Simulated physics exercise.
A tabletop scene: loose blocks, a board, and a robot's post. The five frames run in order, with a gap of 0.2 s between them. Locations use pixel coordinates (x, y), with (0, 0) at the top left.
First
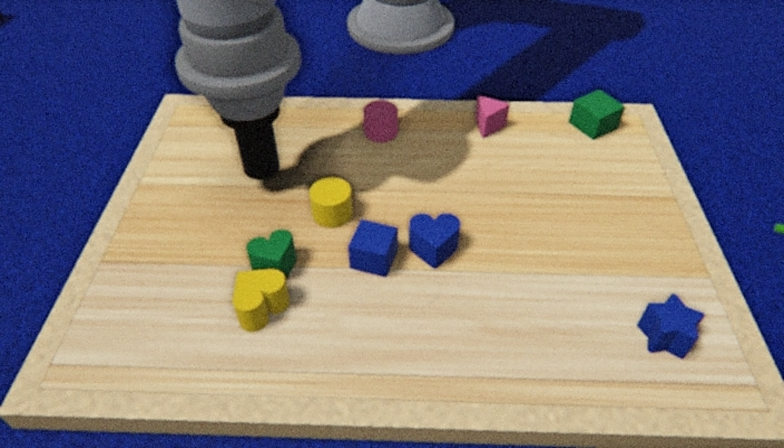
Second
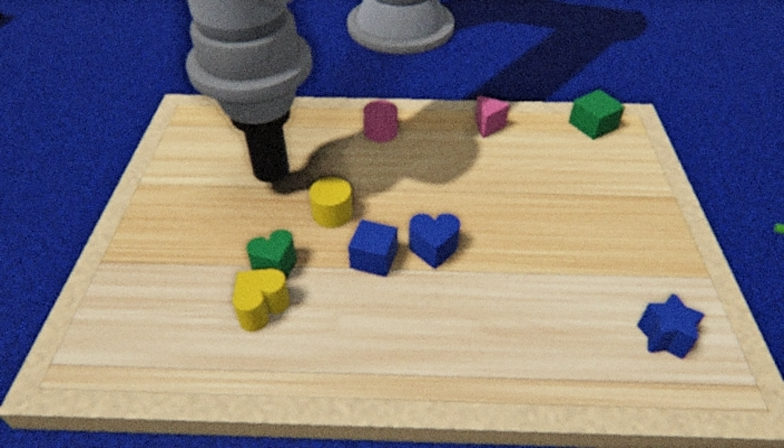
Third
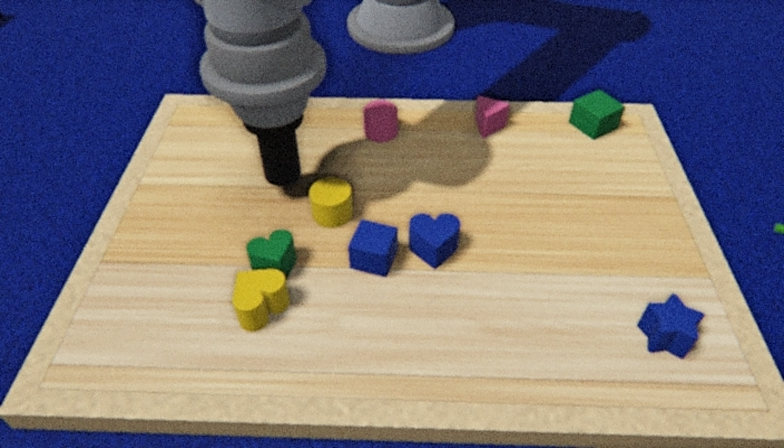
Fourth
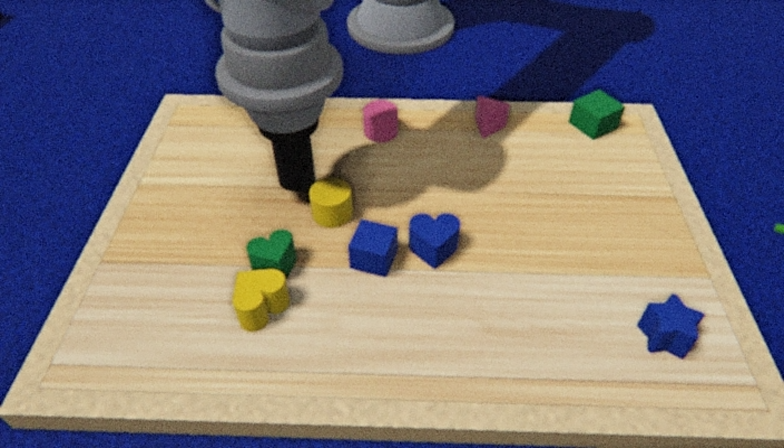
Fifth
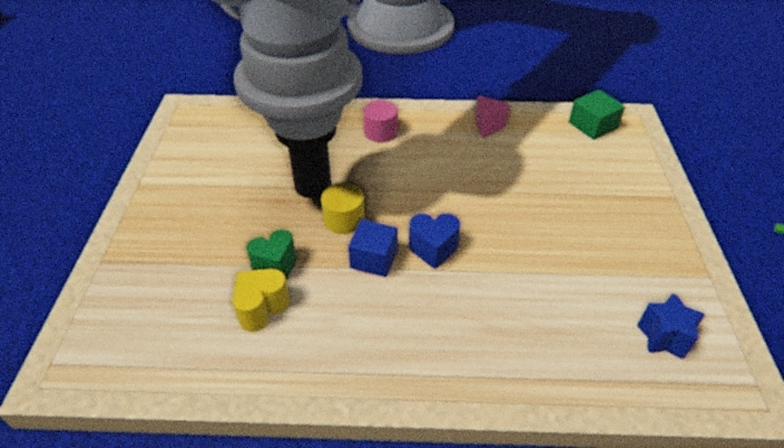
On a wooden board scattered with colourful blocks, a robot arm's black post slid gradually to the right and slightly nearer, then nudged the yellow round block a little way toward the blue square one.
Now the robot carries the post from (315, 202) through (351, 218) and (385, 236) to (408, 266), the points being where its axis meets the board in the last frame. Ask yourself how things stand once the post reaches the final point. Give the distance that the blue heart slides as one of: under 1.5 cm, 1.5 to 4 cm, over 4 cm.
Verdict: More than 4 cm.
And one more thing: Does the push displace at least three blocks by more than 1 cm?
The answer is yes.
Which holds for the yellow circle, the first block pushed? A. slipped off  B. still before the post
Answer: B.
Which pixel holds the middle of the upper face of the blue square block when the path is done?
The spot you're after is about (405, 281) in the image.
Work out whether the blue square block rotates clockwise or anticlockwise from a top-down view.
Turns clockwise.
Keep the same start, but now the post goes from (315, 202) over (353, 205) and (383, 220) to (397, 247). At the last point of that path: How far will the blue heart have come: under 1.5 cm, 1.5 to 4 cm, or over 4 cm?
Its displacement is below 1.5 cm.
What follows on the original path. One third of the way, post at (350, 202); yellow circle at (381, 213); blue square block at (387, 249), turned 30° clockwise.
Two thirds of the way, post at (385, 220); yellow circle at (420, 232); blue square block at (401, 261), turned 95° clockwise; blue heart at (470, 236), turned 20° anticlockwise.
At the end, post at (408, 250); green heart still; yellow circle at (449, 258); blue square block at (405, 281), turned 135° clockwise; blue heart at (493, 242), turned 65° anticlockwise.
